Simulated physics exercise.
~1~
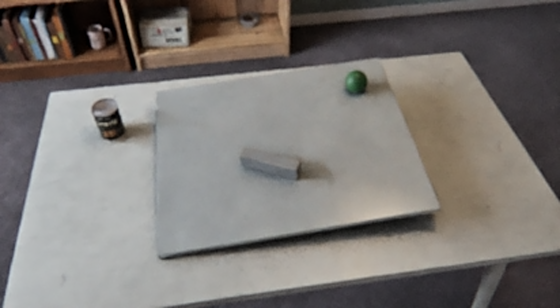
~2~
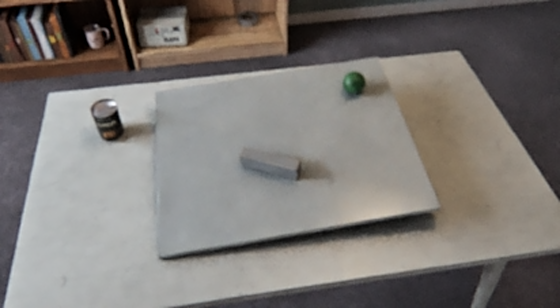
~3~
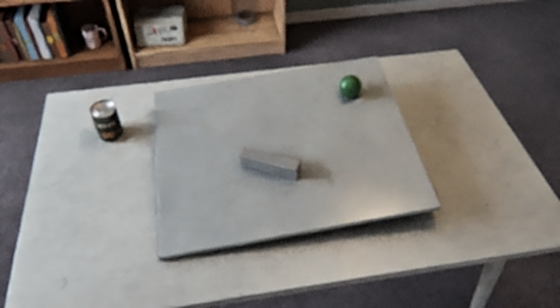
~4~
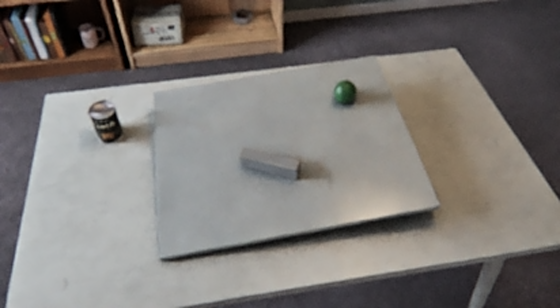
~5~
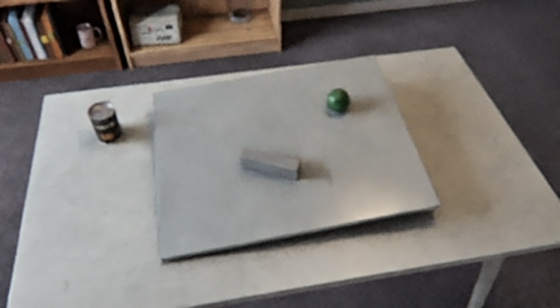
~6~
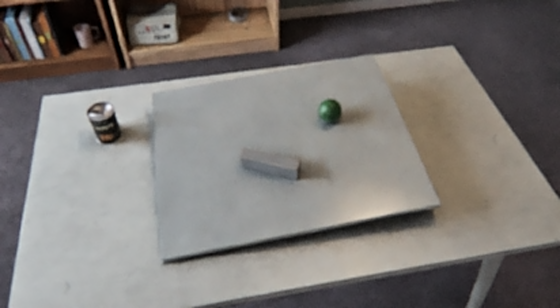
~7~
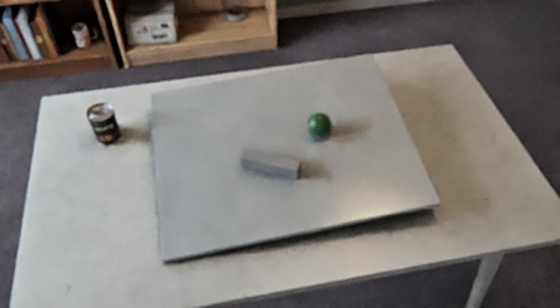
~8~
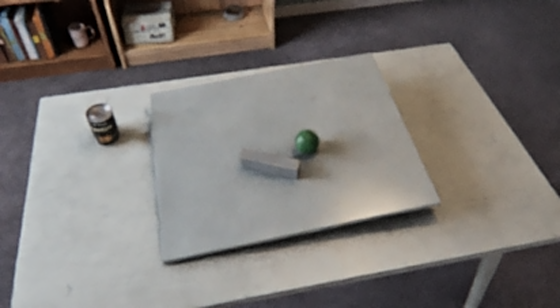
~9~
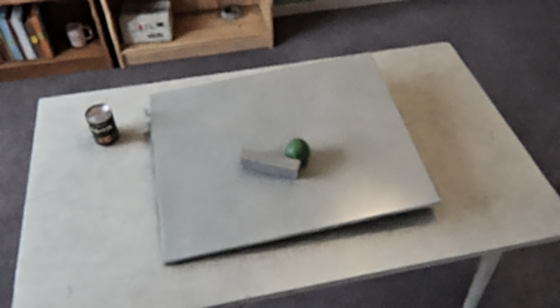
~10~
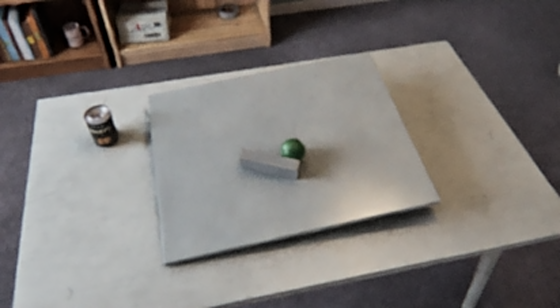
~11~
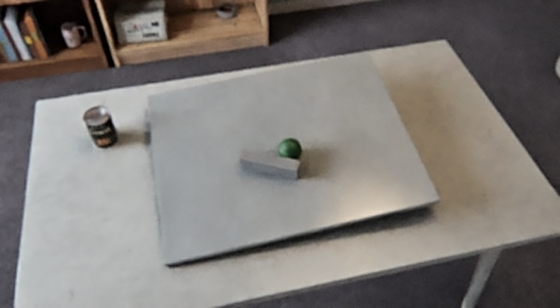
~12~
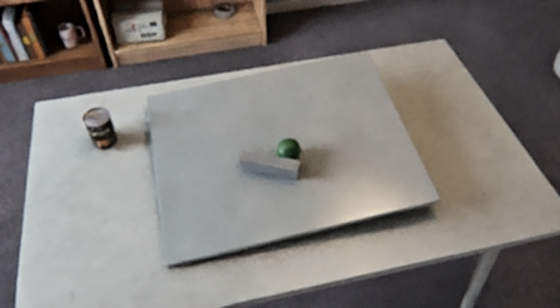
A green ball rolls down a tilted board and stops against a gray block.
